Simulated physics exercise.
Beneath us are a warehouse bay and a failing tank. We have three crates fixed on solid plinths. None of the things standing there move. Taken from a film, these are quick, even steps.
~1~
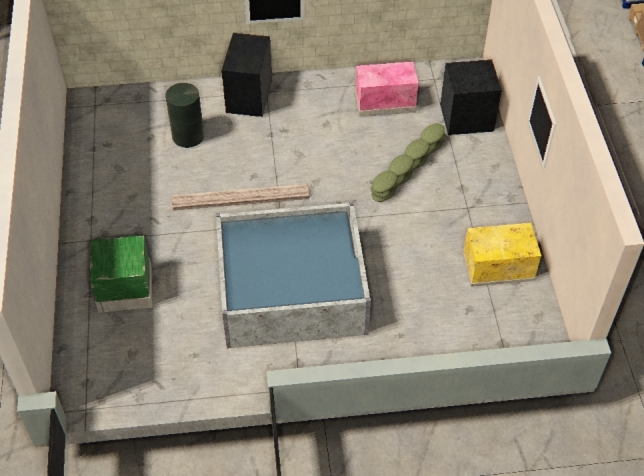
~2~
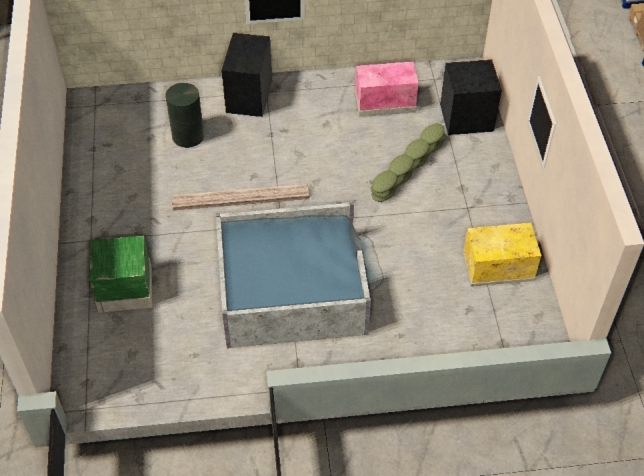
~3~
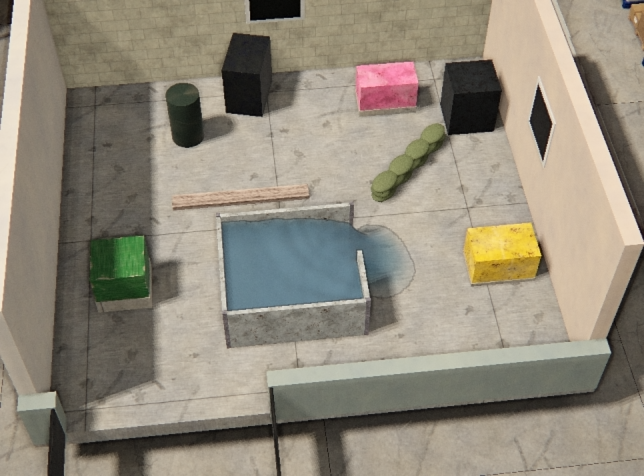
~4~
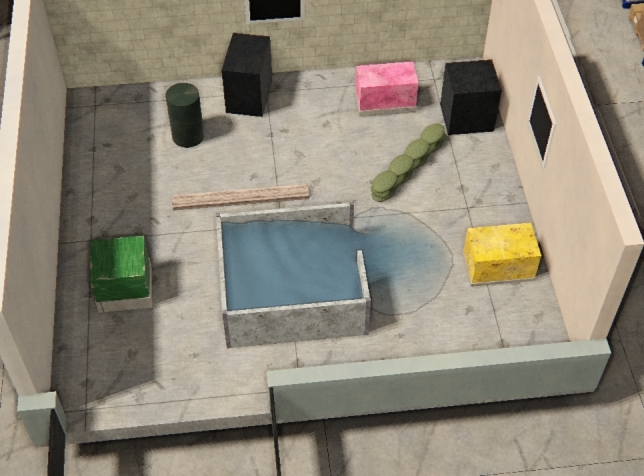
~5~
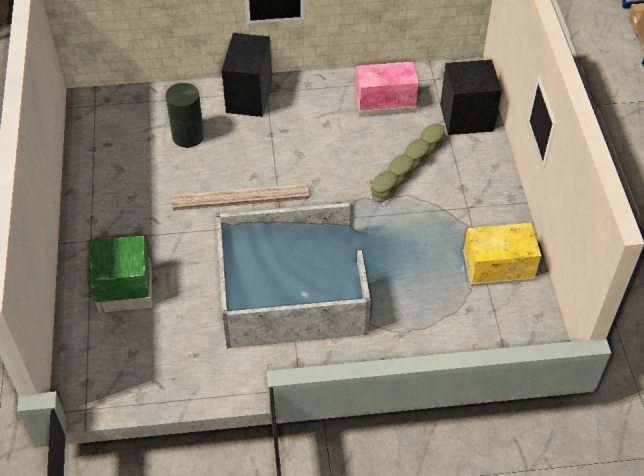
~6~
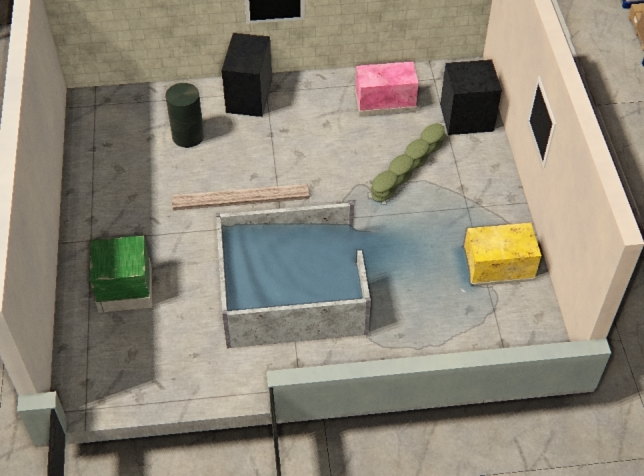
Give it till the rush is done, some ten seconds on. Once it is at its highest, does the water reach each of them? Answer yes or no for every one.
Yellow crate: Yes, it gets wet; pink crate: No, it stays dry; green crate: No, it stays dry.
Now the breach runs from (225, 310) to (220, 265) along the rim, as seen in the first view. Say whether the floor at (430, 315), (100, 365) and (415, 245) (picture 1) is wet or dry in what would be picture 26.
Untouched, soaked, untouched.
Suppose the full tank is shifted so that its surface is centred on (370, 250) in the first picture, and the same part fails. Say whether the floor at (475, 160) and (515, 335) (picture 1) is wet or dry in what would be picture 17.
The first is wetted, and then the second is wetted.
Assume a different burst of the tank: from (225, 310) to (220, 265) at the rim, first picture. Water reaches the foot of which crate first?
The crate marked green, by my reading.
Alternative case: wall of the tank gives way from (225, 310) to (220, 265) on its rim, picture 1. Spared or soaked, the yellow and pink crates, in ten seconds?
The yellow crate is untouched and the pink crate is untouched.
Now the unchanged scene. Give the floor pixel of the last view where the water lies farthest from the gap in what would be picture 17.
The front should reach about (478, 61).
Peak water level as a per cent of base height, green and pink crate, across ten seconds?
Close to 20 per cent, and close to 70 per cent, in that order.
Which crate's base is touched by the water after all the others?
It would be the green-painted one.
A moment on, water covers 20 % of the floor; the yellow crate water round its plinth, the pink crate not reached, the green crate not reached.
Next, water covers 25 % of the floor; the yellow crate water round its plinth, the pink crate not reached, the green crate not reached.
Then, water covers 35 % of the floor; the yellow crate water round its plinth, the pink crate water round its plinth, the green crate not reached.
Later, water covers 55 % of the floor; the yellow crate water round its plinth, the pink crate water round its plinth, the green crate not reached.
In the end, water covers 80 % of the floor; the yellow crate was topped, the pink crate stayed above the water, the green crate stayed above the water.
